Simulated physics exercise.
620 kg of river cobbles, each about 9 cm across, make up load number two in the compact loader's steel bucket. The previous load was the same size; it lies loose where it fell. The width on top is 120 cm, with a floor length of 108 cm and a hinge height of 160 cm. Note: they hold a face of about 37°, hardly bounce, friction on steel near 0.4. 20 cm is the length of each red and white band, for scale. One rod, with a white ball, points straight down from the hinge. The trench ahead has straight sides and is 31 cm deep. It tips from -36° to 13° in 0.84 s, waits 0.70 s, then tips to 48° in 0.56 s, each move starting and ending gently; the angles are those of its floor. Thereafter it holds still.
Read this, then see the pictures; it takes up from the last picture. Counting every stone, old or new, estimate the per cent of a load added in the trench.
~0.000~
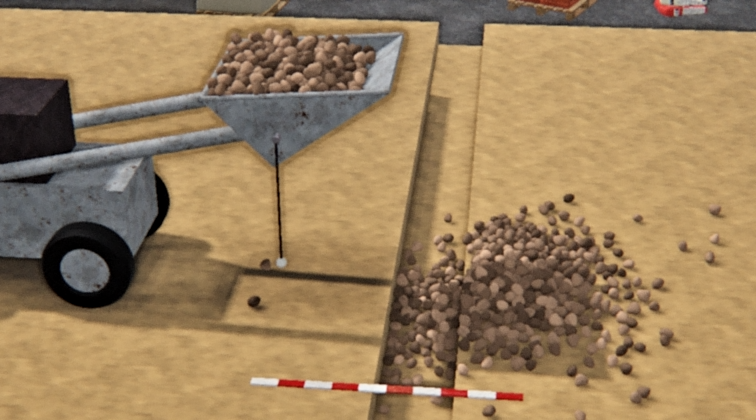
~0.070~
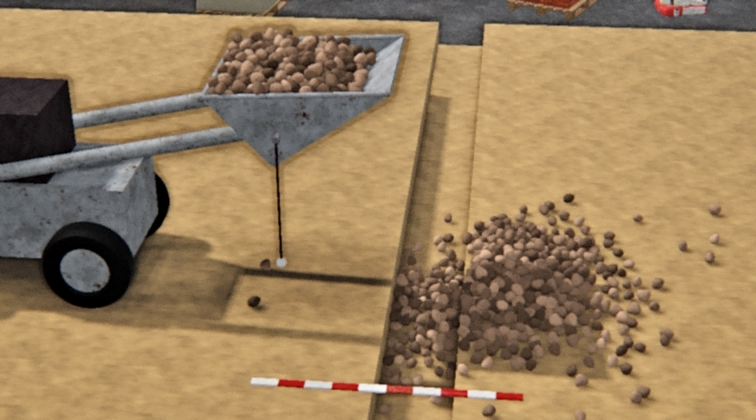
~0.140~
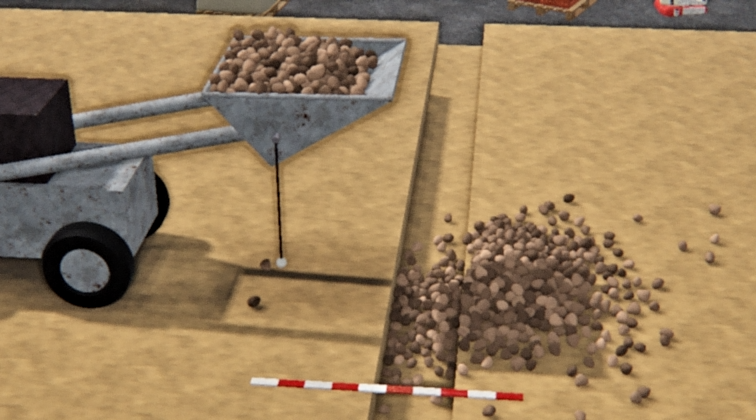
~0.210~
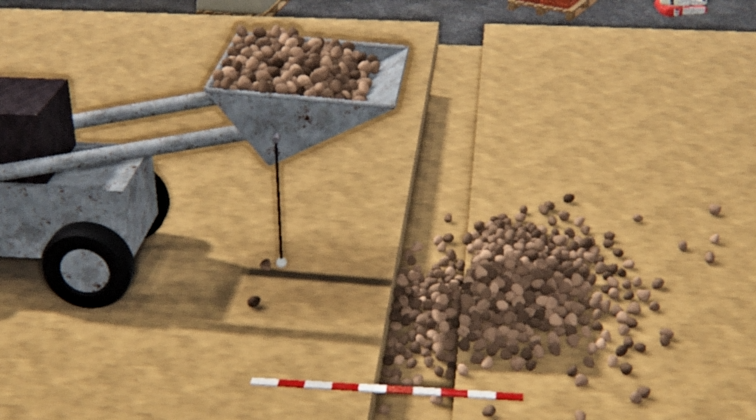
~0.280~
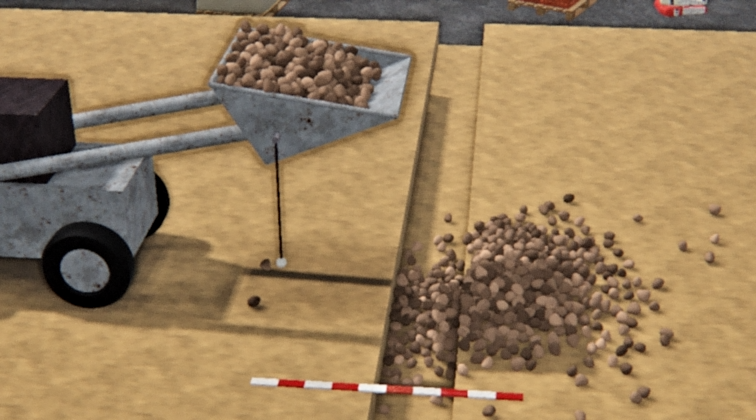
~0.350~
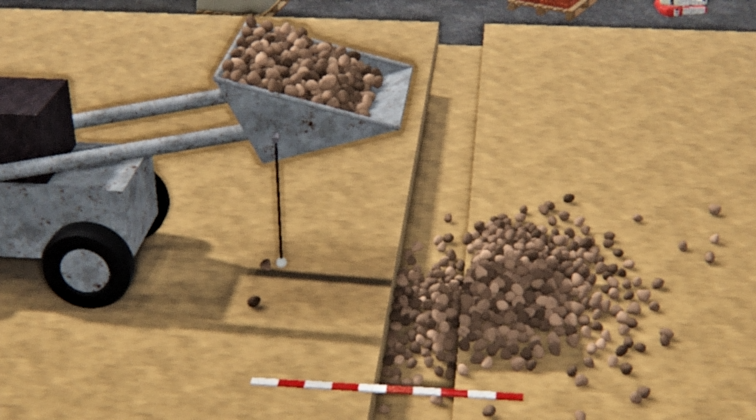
Roughly 85 per cent of a load more.
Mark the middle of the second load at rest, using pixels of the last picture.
They end up centred around (427, 290).
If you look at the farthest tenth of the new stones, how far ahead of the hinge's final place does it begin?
Around 140 cm ahead of it.
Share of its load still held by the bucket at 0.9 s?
Close to 100 per cent of the load.
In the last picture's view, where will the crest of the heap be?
Near (509, 269).
After 0.6 s the floor is at 5°; in per cent of one load, 100 in the bucket, 26 in the trench, 74 past the trench; the foremost stones are at (728, 275).
After 0.9 s the floor is at 13°; in per cent of one load, 99 in the bucket, 1 short of the trench, 26 in the trench, 74 past the trench; the foremost stones are at (728, 275).
After 2.5 s the floor is at 48°; in per cent of one load, 1 in the bucket, 18 short of the trench, 102 in the trench, 79 past the trench; the foremost stones are at (728, 275).
After 5.3 s the floor is at 48°; in per cent of one load, 0 in the bucket, 10 short of the trench, 110 in the trench, 80 past the trench; the foremost stones are at (728, 275). Net gain in the trench, 85.
